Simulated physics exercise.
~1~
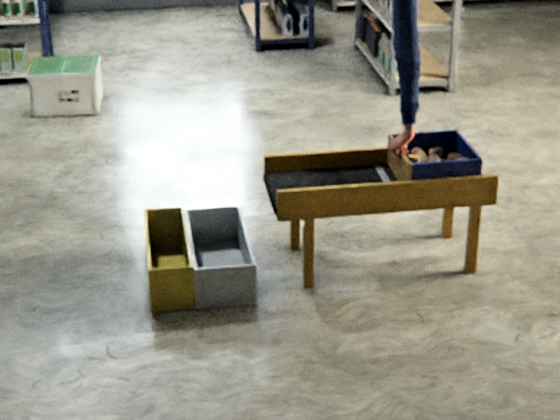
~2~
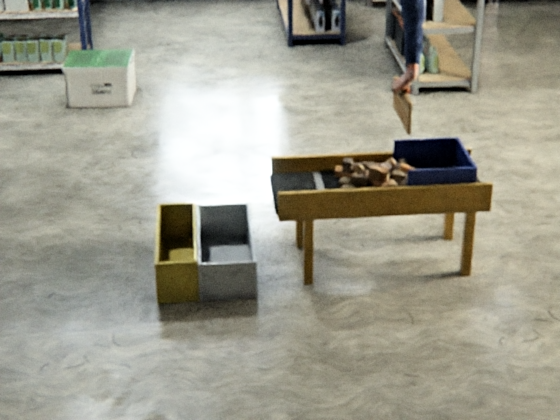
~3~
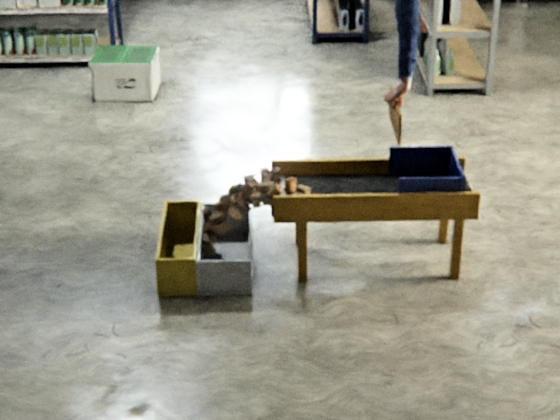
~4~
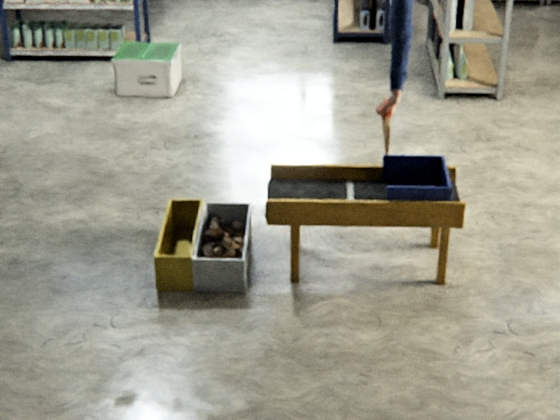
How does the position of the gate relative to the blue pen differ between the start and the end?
At the start the gate stands down at the left side of the blue pen, closing it off. By the end it is held up by the hand, above the belt and clear of the pen's opening.
